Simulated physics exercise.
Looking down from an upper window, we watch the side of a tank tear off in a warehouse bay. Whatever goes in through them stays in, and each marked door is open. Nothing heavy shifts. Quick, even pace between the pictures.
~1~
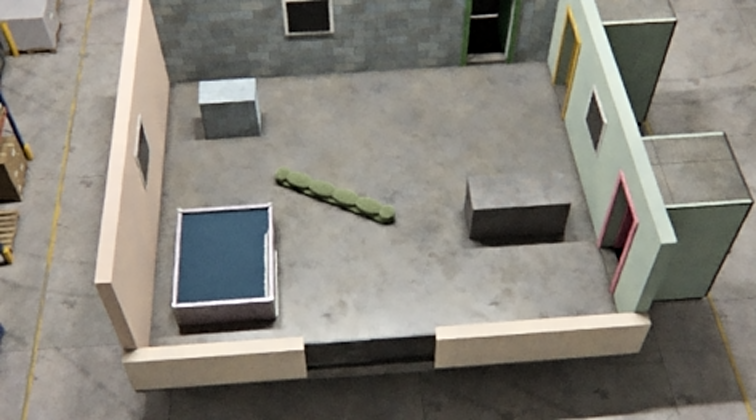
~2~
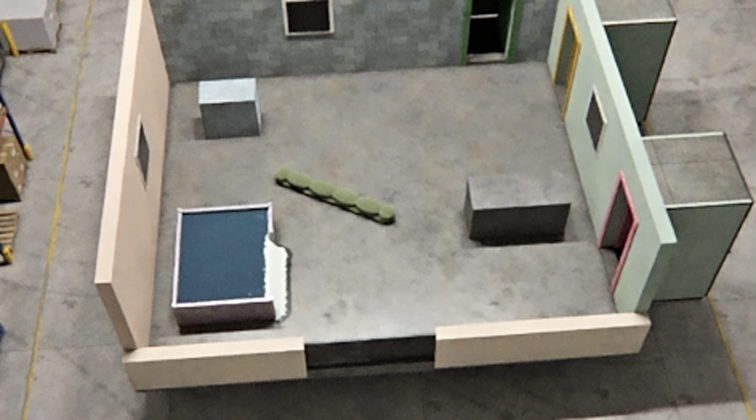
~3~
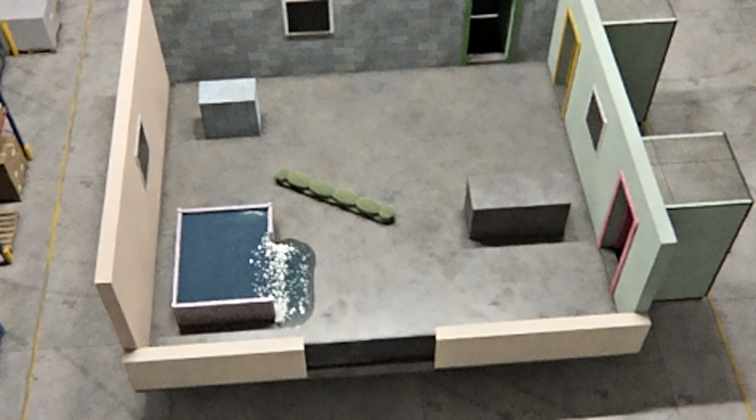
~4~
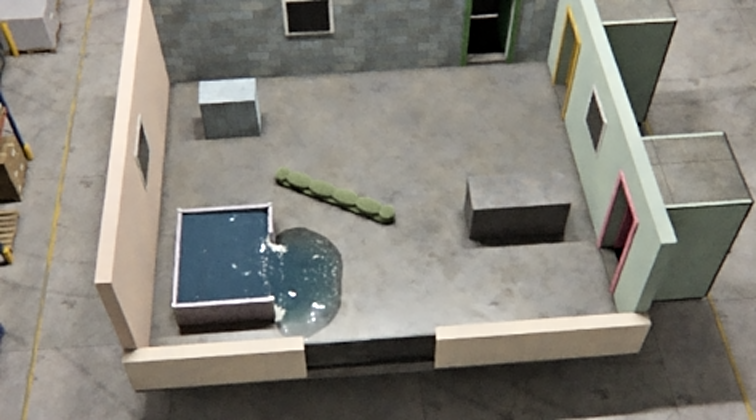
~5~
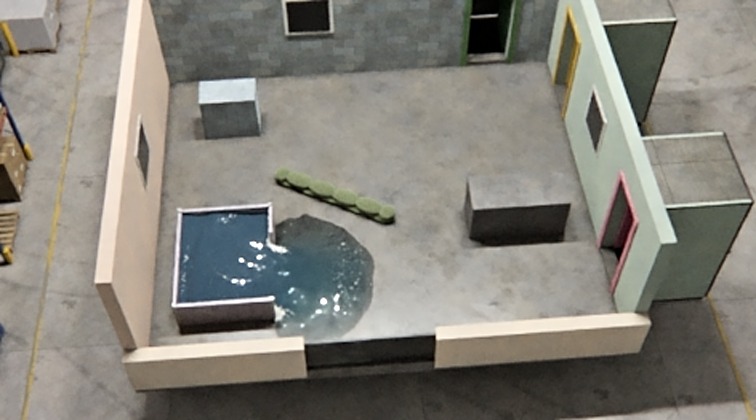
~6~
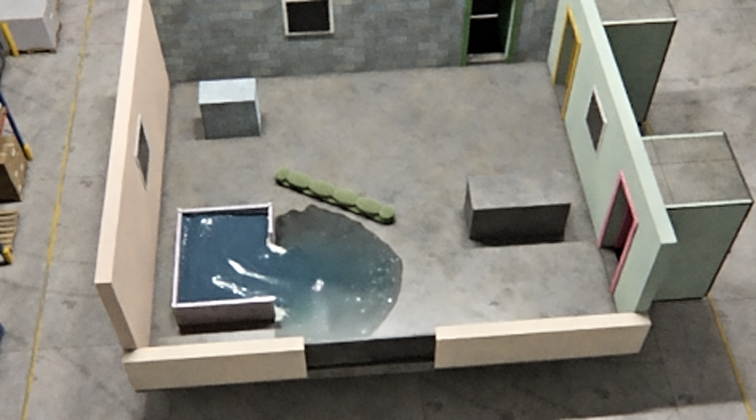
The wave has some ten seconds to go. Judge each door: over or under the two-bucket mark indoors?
My call: Yellow door, under; green door, under; pink door, over.
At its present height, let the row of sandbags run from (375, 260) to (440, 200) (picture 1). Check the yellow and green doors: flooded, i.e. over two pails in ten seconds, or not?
The yellow door remains within the limit, while the green door remains within the limit.
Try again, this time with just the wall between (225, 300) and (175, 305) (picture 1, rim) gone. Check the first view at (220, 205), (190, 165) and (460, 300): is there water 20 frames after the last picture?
Going through them one by one, I'd say high and dry, then waterlogged, then waterlogged.
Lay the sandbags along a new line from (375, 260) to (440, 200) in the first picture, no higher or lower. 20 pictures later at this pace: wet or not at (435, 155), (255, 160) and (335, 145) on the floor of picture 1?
Submerged; spared; spared.
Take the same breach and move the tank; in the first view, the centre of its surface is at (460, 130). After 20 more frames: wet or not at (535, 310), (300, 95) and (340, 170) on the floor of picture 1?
My reading is hit by the flood first, missed by the flood next and missed by the flood last.
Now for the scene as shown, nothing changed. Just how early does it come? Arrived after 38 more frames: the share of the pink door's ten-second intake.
It should be near 80 percent of the ten-second total.
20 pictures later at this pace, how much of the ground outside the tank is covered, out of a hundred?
Roughly 40 percent, I'd say.
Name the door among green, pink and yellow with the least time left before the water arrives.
I say the pink one.
A moment on, water covers 20 % of the floor; the yellow door not reached, the green door not reached, the pink door not reached.
Next, water covers 30 % of the floor; the yellow door not reached, the green door not reached, the pink door not reached.
Then, water covers 40 % of the floor; the yellow door not reached, the green door not reached, the pink door over two buckets in.
Later, water covers 45 % of the floor; the yellow door wet at the sill, nothing in, the green door wet at the sill, nothing in, the pink door far over two buckets in.
In the end, water covers 60 % of the floor; the yellow door wet at the sill, nothing in, the green door wet at the sill, nothing in, the pink door far over two buckets in.
